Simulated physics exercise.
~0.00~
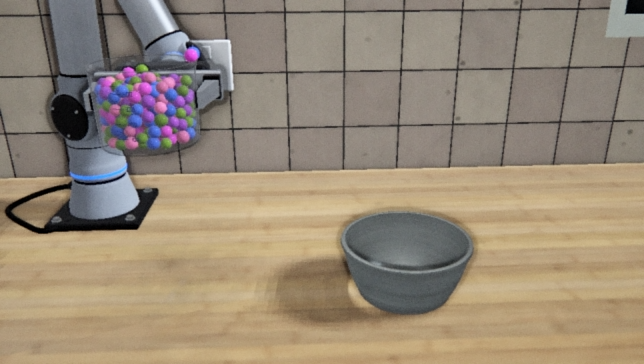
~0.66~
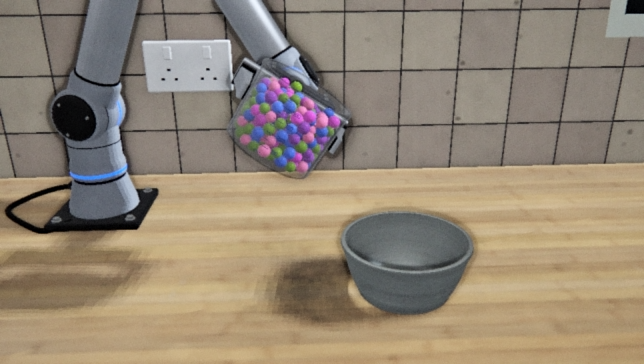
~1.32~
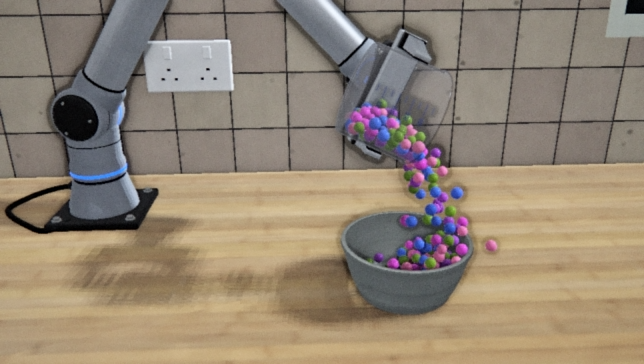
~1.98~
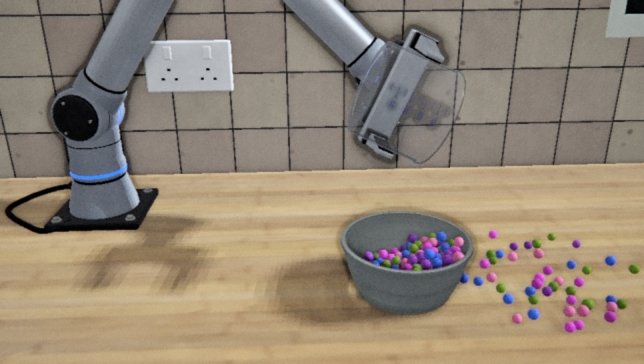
On a light wooden table top before a beige tiled wall with a white socket, seen from the front and slightly above, a grey robot arm stands at the left and a dark grey bowl sits right of centre. The arm holds a clear cup full of pink, blue, green and purple balls. It carries the cup right, leaning it towards the bowl, then tips it further so the balls pour down. Many land in the bowl, while others spill past its right rim. Finally, the emptied cup hangs tilted above, most balls lie in the bowl, and a smaller share is scattered across the table to its right.
